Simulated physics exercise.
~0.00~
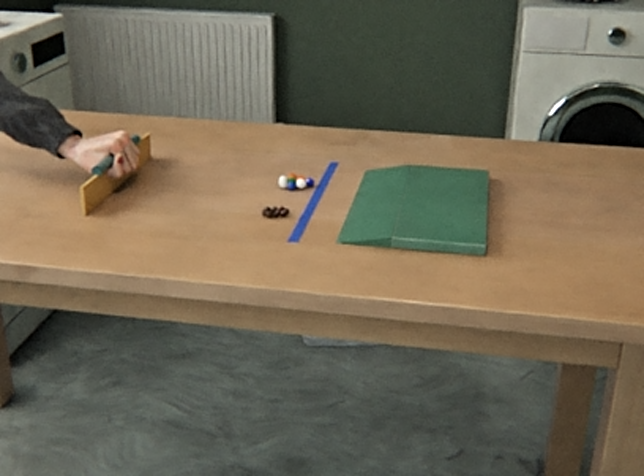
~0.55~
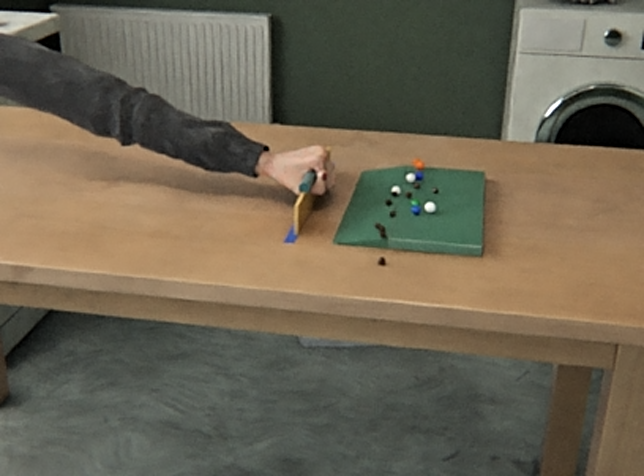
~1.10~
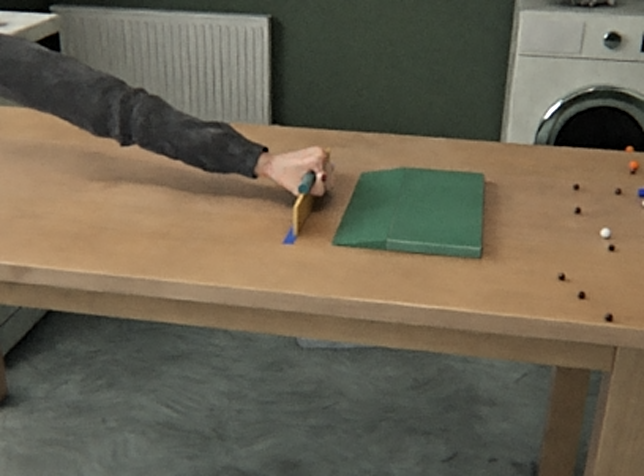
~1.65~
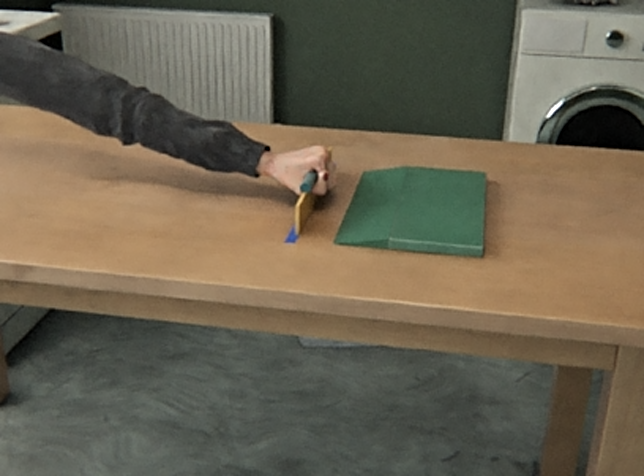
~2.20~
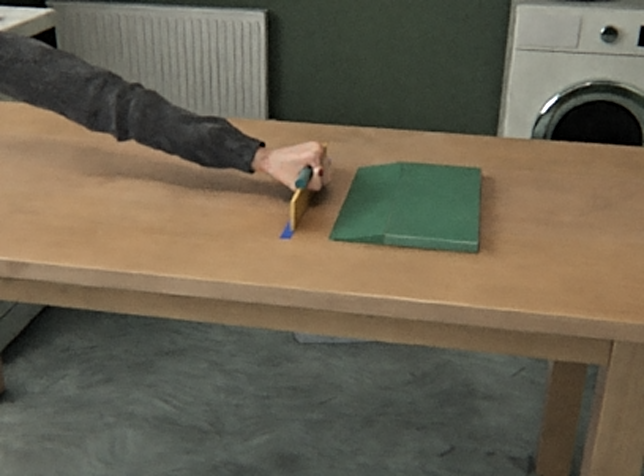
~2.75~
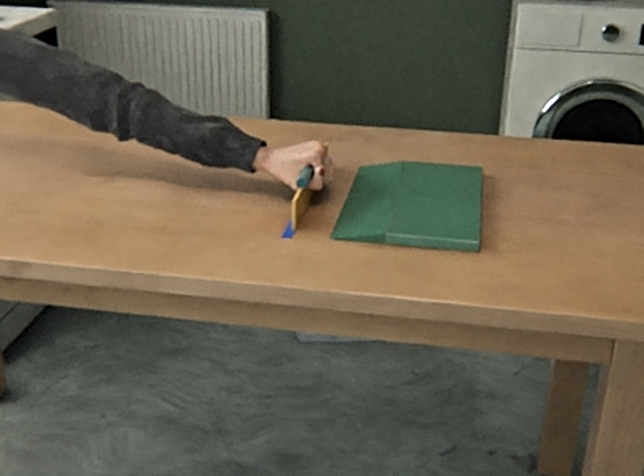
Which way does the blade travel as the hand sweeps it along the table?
The blade moves to the right, toward the green wedge, and stops at the blue tape.
